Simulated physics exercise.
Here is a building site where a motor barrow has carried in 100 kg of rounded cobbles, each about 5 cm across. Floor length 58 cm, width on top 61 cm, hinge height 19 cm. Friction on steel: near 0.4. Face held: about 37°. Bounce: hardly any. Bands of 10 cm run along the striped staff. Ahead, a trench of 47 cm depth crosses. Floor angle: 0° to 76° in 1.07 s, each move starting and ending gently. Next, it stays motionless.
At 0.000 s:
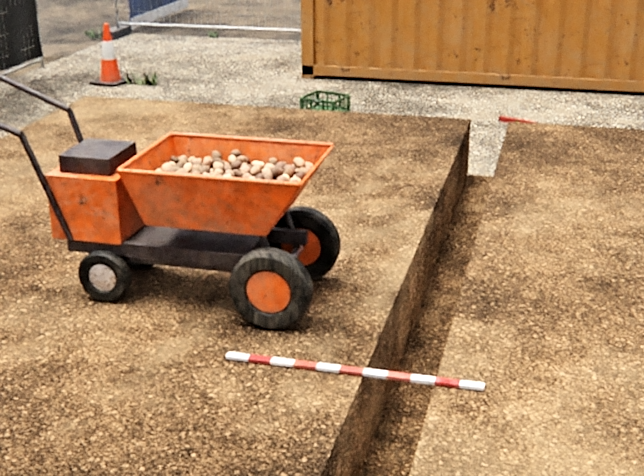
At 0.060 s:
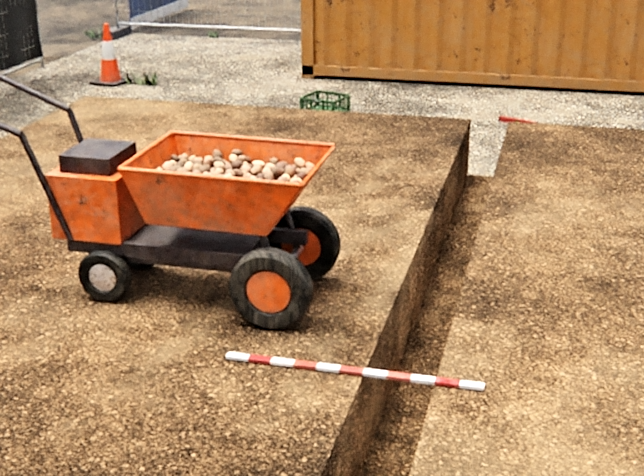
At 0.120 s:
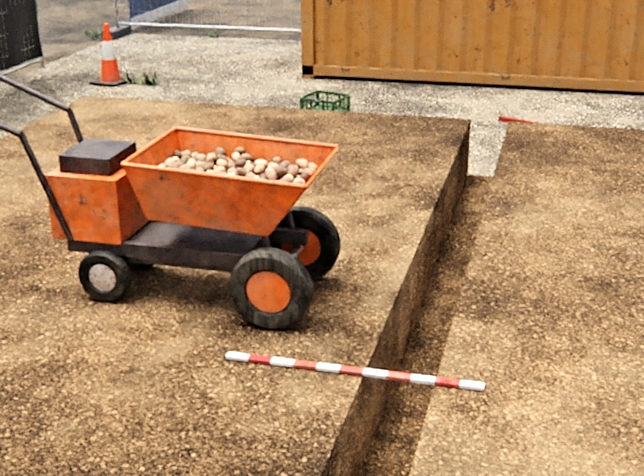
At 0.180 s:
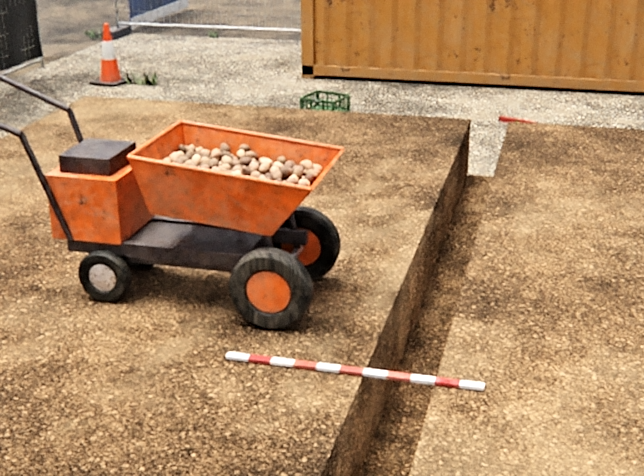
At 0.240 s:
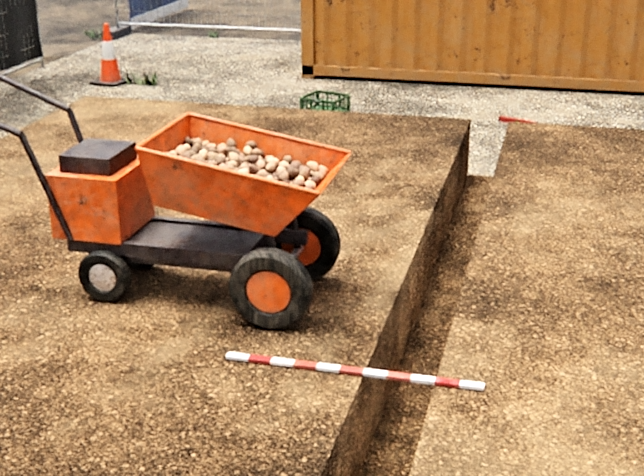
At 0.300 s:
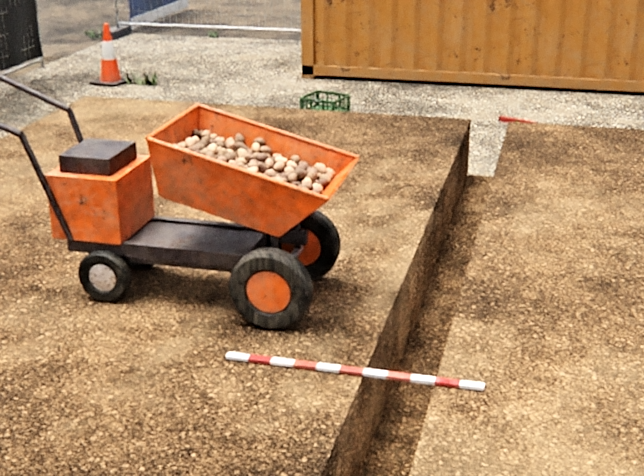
An orange skip full of rounded cobbles, on a motor barrow with black-and-orange wheels, tilts slowly then faster, its back rising and its load leaning right while the barrow and camera stay still. The view looks down on a brown building site cut by a trench at right. A red-and-white staff crosses the trench in front, with a traffic cone, green crate and ochre container behind.
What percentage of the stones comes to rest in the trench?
About 75 per cent.
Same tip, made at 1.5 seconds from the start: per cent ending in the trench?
In that case some 80 per cent.
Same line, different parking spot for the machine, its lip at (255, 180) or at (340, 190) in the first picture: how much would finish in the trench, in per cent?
First place: Near 85%; second place: Near 25%.
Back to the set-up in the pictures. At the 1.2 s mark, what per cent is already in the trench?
I'd say near 35 per cent at that time.
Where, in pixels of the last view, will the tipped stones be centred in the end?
Around (430, 386).
After 0.8 s the floor is at 64°; 100 % in the skip; the foremost stones are at (387, 257).
After 1.2 s the floor is at 76°; 54 % in the skip, 35 % in the trench, 11 % past the trench; the foremost stones are at (488, 324).
After 1.5 s the floor is at 76°; 16 % in the skip, 59 % in the trench, 25 % past the trench; the foremost stones are at (599, 322).
After 3.5 s the floor is at 76°; 0 % in the skip, 75 % in the trench, 25 % past the trench; the foremost stones are past the picture's edge.
